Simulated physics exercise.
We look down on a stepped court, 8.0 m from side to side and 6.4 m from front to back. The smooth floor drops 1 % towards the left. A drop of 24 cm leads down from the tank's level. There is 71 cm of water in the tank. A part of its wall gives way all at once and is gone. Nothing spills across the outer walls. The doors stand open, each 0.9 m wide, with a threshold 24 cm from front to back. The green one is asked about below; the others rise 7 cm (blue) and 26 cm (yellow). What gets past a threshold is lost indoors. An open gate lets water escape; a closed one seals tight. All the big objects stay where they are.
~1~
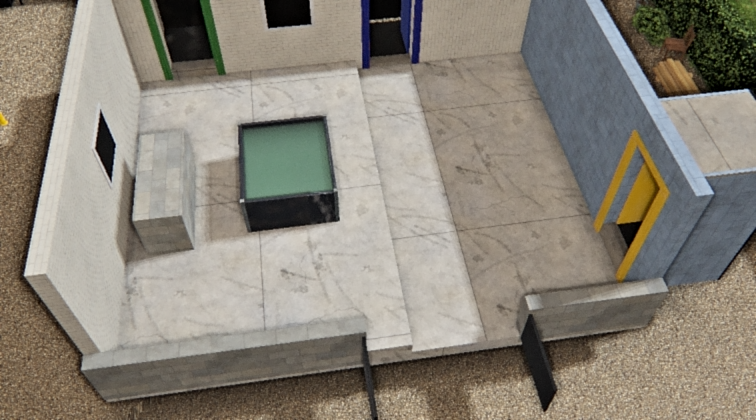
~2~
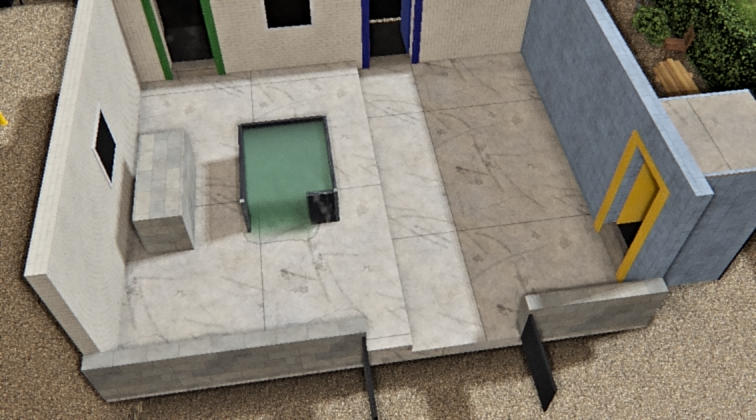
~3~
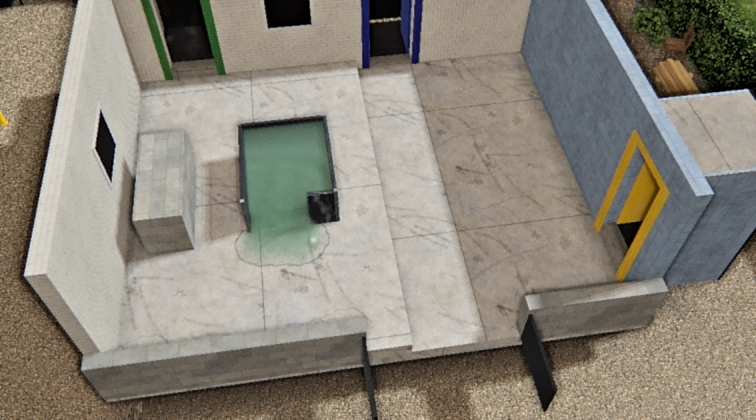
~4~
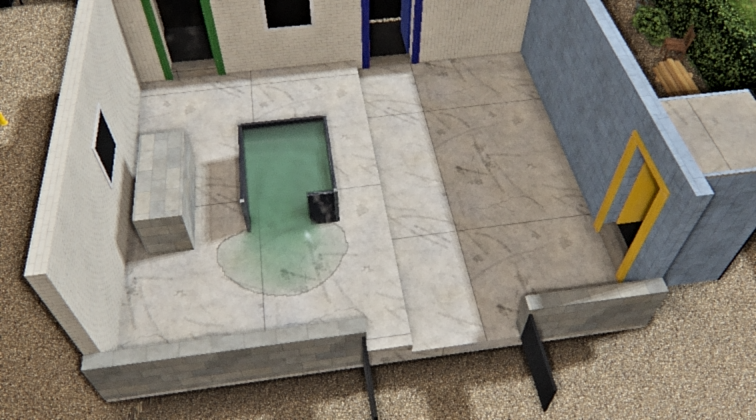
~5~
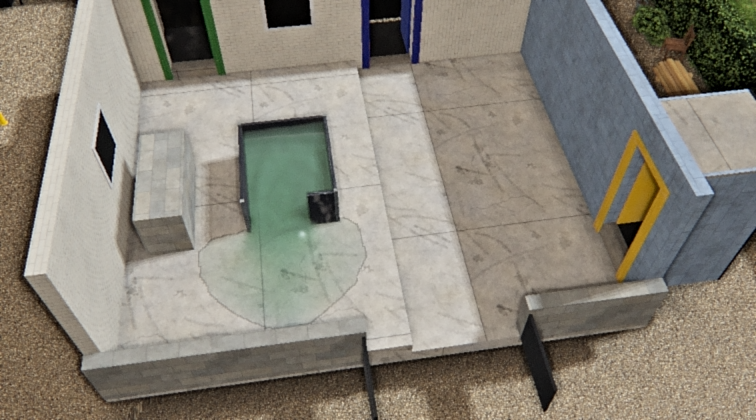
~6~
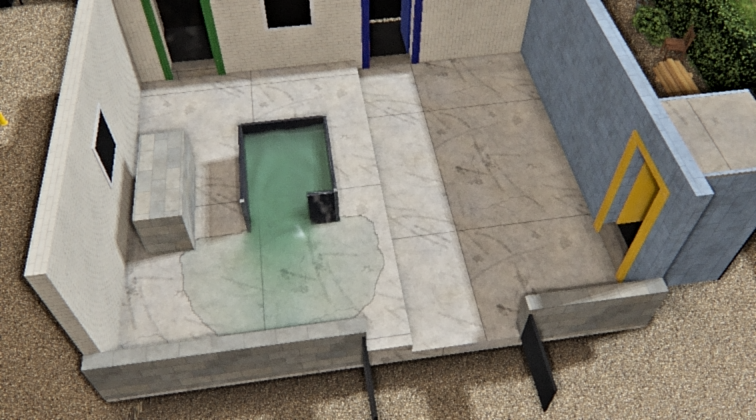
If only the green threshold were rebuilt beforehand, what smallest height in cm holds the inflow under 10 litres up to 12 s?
About 6.5 cm.
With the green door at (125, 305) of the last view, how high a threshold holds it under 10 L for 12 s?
About 17 cm.
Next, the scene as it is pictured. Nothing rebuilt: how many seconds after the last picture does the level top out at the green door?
At about 4.5 s.
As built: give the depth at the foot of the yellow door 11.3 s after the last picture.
Some 2.5 cm.
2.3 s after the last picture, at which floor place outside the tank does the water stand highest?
Around (116, 371).
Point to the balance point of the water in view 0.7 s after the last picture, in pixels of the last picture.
At about (282, 237).
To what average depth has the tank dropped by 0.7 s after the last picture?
About 38 cm.
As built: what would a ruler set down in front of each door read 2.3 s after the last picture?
In cm: Green 0, blue 0, yellow 0.
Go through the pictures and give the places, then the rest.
The first picture shows the tank at (286, 160) is whole and still, 71 cm deep; the green door at (185, 37) is dry.
In the second picture, the front is at (304, 237), 0.3 m from the gap at (280, 218); 0.2 m2 of floor is wet, 71 cm left at the back.
In the third picture, the gap is at (280, 218), the front 0.7 m out at (274, 262); the back of the tank holds 71 cm.
In the fourth picture, the front is at (287, 292), 1.3 m from the gap at (280, 219); 1.9 m2 of floor is wet, 66 cm left at the back.
In the fifth picture, the front is at (286, 326), 1.9 m from the gap at (280, 219); 3.5 m2 of floor is wet, 60 cm left at the back.
In the sixth picture, the gap is at (280, 219), the front 2.3 m out at a hidden place; the back of the tank holds 62 cm; 4.3 m in a straight line remain to the green door at (185, 37).
Then, 0.7 s after the last picture water covers 15 % of the floor, deepest (35 cm) near (276, 349); it has not reached the green door.
Then, 2.3 s after the last picture water covers 25 % of the floor, deepest (28 cm) near (116, 371); it has not reached the green door.
Then, 11.3 s after the last picture water covers 90 % of the floor, deepest (8 cm) near (116, 371); 4 cm at the green door, 0 litres in over its 22 cm threshold.
At the green door as built, the water peaked near 9 cm, 4.7 s after the last picture.
With a threshold of 6 cm, 15 litres would have come in within the 12 s; with 8 cm, 3 litres. So under 10 litres takes about 6.5 cm.
